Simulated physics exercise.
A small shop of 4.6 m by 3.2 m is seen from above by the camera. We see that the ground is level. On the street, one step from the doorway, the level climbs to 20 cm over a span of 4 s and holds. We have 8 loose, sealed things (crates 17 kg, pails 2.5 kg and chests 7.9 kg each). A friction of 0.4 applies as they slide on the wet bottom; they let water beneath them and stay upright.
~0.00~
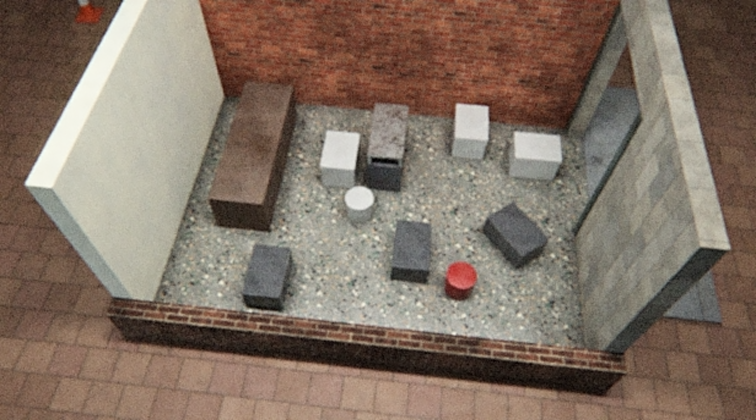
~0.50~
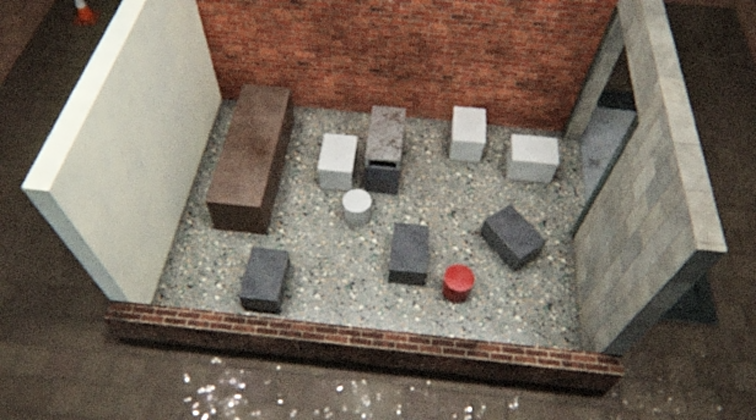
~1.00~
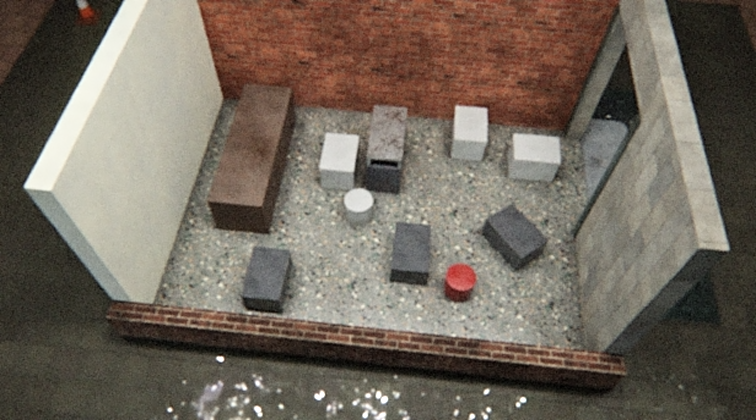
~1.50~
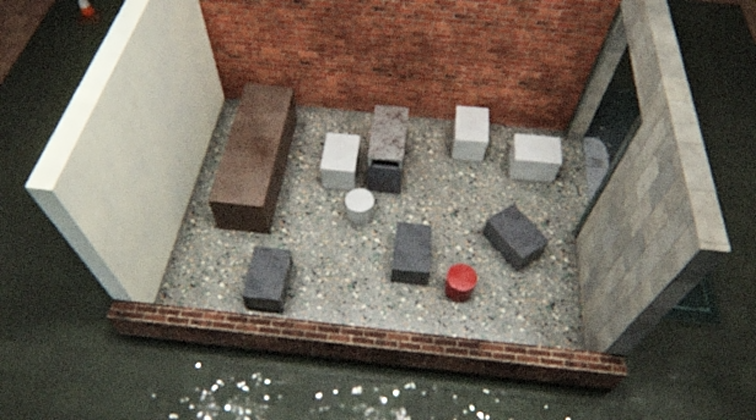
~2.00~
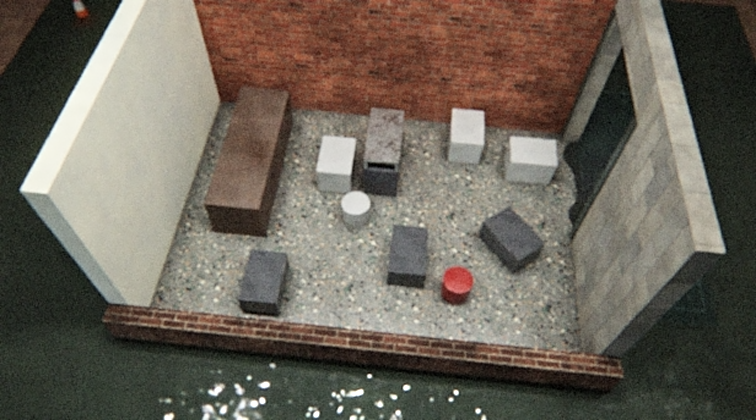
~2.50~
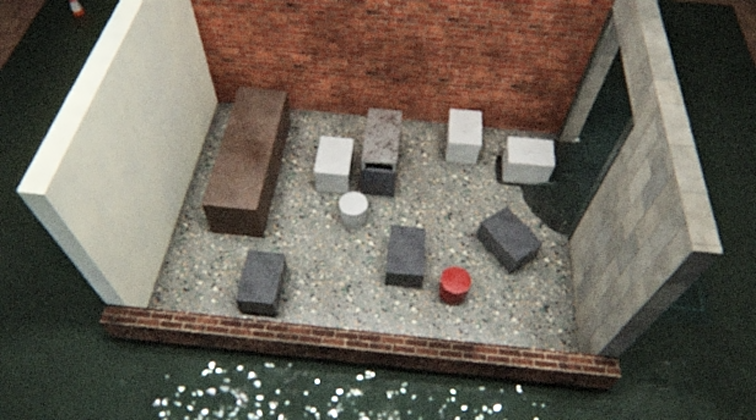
Dark water spreads over the brick paving around a small roofless shop, seen from high above, and at the end slips through the doorway on the right onto the pebbled floor. Inside stand a long brown block at left, white and dark grey chests, a white pail near the middle and a red pail toward the front. None of these things shifts, while the camera wavers very slightly.
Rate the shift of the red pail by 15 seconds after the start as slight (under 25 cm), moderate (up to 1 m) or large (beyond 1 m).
Moderate.
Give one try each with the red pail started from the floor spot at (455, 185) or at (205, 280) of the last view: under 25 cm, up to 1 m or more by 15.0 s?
In turn: It ends far away; it moves a short way.
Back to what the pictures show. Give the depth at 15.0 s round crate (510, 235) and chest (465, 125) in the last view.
I'd estimate 13 cm for the first and 18 cm for the second.
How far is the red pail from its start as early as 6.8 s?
Shift by then: About 5 cm.
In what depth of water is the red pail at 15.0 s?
Depth approx. 11 cm.
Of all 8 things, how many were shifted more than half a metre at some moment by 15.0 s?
7.
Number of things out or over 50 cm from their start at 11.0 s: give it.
The count is 6.
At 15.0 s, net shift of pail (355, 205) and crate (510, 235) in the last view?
Shifts: 200 cm / 120 cm.
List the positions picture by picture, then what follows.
The first frame shows the red pail at (462, 275), on the bottom; water covers 0.0 m2; 0 of 8 have shifted.
The second frame shows the red pail at (460, 278) rests on the ground; water covers 0.0 m2; 0 of 8 have shifted.
The third frame shows the red pail at (461, 277) rests on the ground; water covers 0.0 m2; 0 of 8 have shifted.
The fourth frame shows the red pail at (462, 277) rests on the ground; water covers 0.0 m2; 0 of 8 have shifted.
The fifth frame shows the red pail at (458, 280) rests on the ground; 0.0 m2 under water; 0 of 8 have shifted.
The sixth frame shows the red pail at (456, 280), on the bottom; 0.5 m2 under water; 0 of 8 have shifted.
After 3.5 s the red pail is near (456, 280), 0.0 m from its start, aground; 0 afloat.
After 6.8 s the red pail is near (458, 282), 0.0 m from its start, aground; 3 afloat.
After 11.0 s the red pail is near (514, 286), 0.6 m from its start, afloat; 7 afloat.
After 15.0 s the red pail is near (448, 231), 0.6 m from its start, afloat; 8 afloat.
